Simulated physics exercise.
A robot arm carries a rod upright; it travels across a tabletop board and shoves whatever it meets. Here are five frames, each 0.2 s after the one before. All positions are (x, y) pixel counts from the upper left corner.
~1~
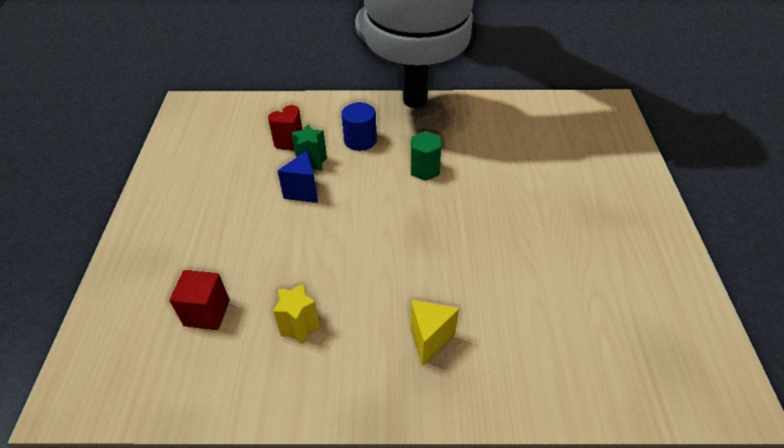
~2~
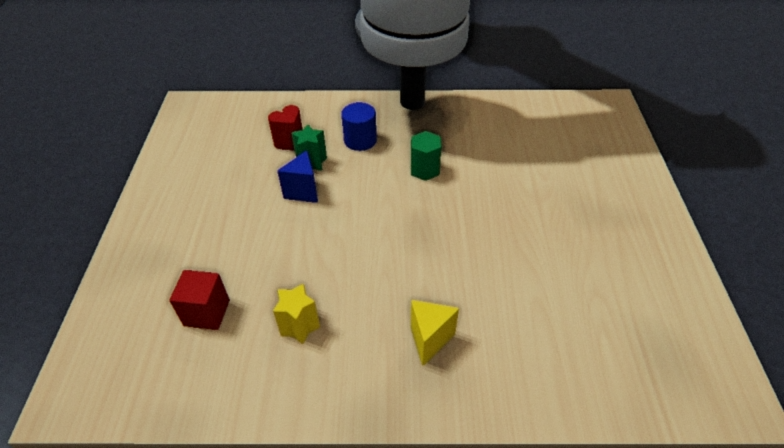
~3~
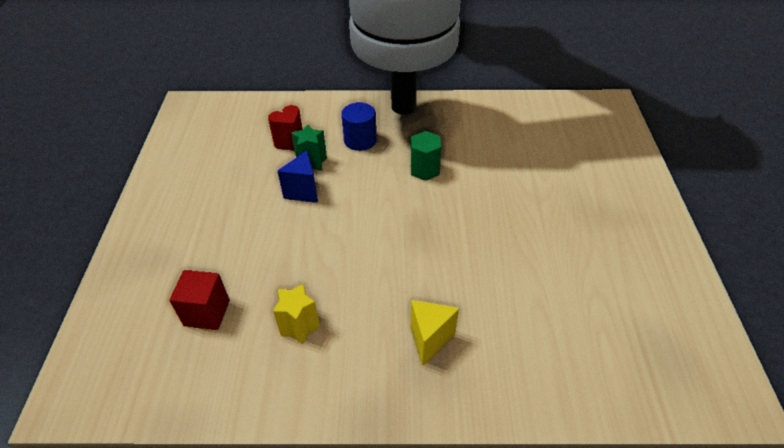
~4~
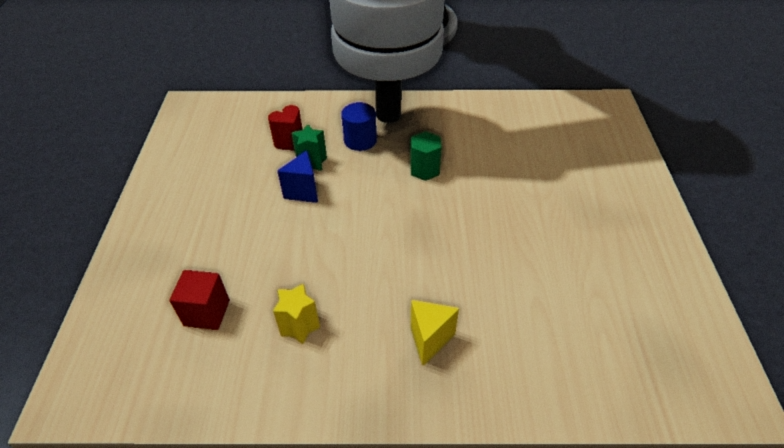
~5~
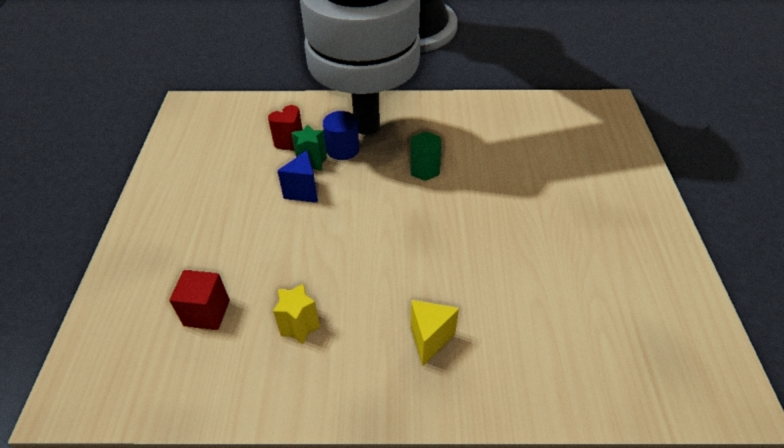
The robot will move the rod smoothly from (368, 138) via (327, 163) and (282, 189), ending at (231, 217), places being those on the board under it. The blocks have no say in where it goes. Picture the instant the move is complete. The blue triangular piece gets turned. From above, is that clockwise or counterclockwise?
Counter-clockwise, from overhead.
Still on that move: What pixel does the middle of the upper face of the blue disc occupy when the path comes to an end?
About (199, 174).
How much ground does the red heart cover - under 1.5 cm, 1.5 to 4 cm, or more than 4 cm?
It will move less than 1.5 cm.
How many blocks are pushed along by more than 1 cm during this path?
There will be three or more blocks that move more than 1 cm.
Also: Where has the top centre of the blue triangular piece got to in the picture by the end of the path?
Near (279, 181).
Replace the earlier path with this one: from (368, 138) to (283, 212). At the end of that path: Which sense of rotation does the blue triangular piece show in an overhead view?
Turns anticlockwise.
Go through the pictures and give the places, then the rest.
In the first picture, rod tip (415, 101); block tops, red heart (285, 114); blue triangular piece (299, 165); green star-shaped block (308, 134); blue disc (358, 112).
In the second picture, rod (412, 103); blocks unchanged.
In the third picture, rod (404, 108); blocks unchanged.
In the fourth picture, rod (389, 116); blocks unchanged.
In the fifth picture, rod (367, 127); red heart (285, 114); blue triangular piece (299, 165); green star-shaped block (308, 134); blue disc (340, 121).
On the path given first. One third of the way, rod (326, 153); blue triangular piece (293, 171), turned 30° anticlockwise; green star-shaped block (263, 150), turned 45° clockwise; blue disc (293, 144).
Two thirds of the way, rod (279, 179); blue triangular piece (282, 178), turned 100° anticlockwise; green star-shaped block (216, 153), turned 85° clockwise; blue disc (241, 163).
At the end, rod (227, 207); red heart in place; blue triangular piece (279, 181), turned 115° anticlockwise; green star-shaped block (204, 150), turned 135° clockwise; blue disc (199, 174).
